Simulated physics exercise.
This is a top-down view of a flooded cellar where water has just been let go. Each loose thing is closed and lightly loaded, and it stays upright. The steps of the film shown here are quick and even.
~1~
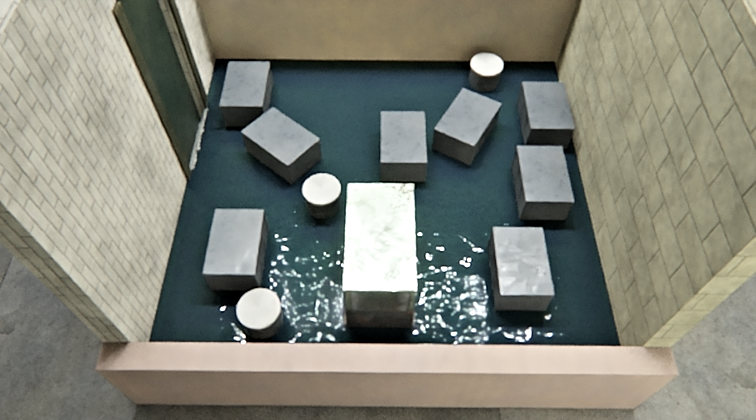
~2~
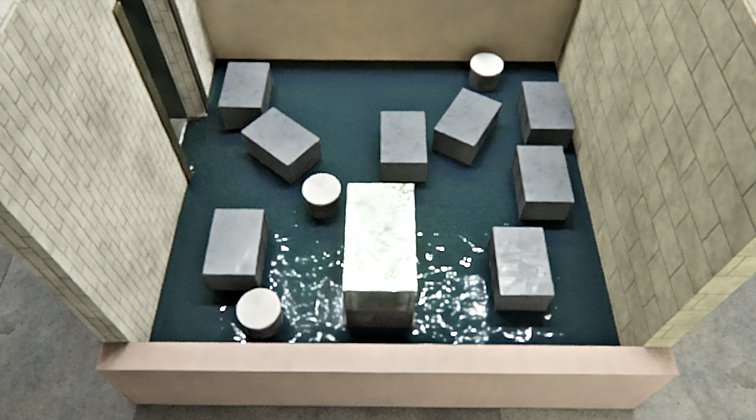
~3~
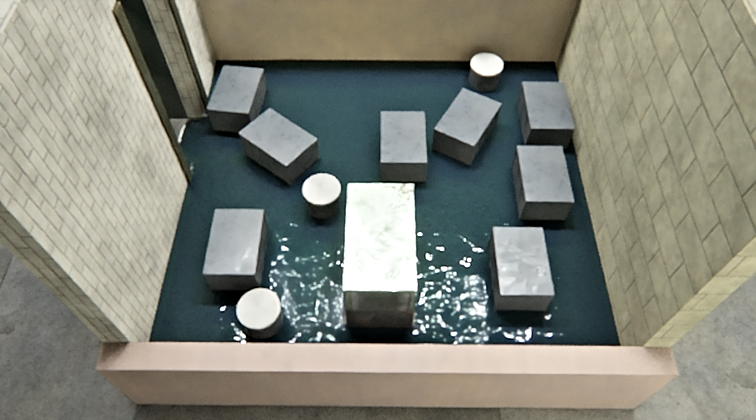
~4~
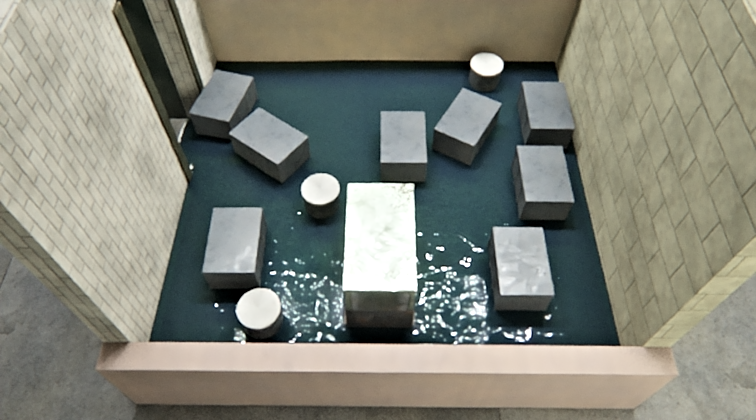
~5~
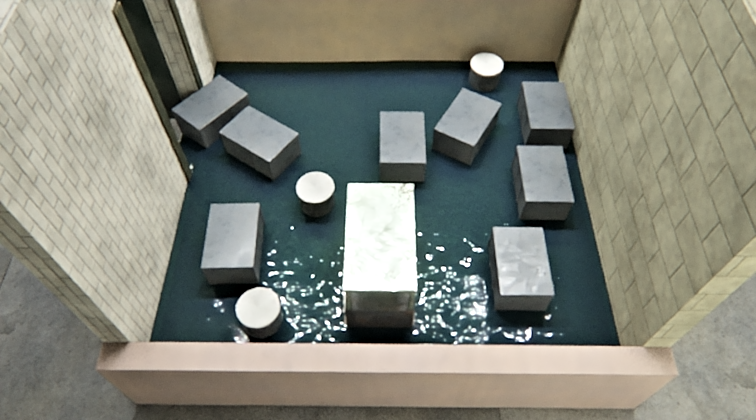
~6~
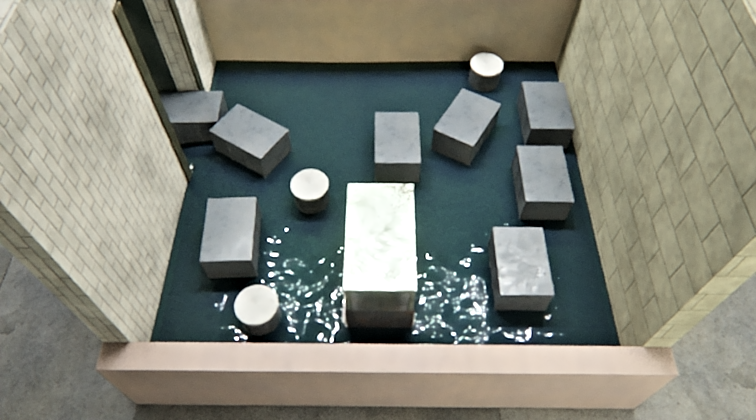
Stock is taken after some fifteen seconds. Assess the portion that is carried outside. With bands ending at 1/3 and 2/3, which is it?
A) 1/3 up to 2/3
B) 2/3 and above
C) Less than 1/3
1/3 up to 2/3 (A).
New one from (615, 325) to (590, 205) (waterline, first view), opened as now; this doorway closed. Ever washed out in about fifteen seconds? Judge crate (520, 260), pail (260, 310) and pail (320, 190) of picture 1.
Answer, one by one: Lost, not lost, lost.
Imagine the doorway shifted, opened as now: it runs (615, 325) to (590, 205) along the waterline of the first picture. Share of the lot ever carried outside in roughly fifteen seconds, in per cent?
By my count it's 50 percent.
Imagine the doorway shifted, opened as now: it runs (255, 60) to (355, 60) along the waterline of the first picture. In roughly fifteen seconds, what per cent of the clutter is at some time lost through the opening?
Around 50 in a hundred.
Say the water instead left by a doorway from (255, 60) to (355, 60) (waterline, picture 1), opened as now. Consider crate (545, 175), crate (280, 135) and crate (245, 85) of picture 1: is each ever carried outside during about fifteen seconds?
Each object, in the order asked: Not flushed / flushed / flushed.
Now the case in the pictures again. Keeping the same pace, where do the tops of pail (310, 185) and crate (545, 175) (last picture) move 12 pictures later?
Expect them at roughly (248, 150) and roughly (521, 165).
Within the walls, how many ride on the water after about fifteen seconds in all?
6 in all.
A moment on, 1 of 11 are out; 10 afloat.
Next, 2 of 11 are out; 9 afloat.
Later, 4 of 11 are out; 7 afloat.
In the end, 5 of 11 are out; 6 afloat.
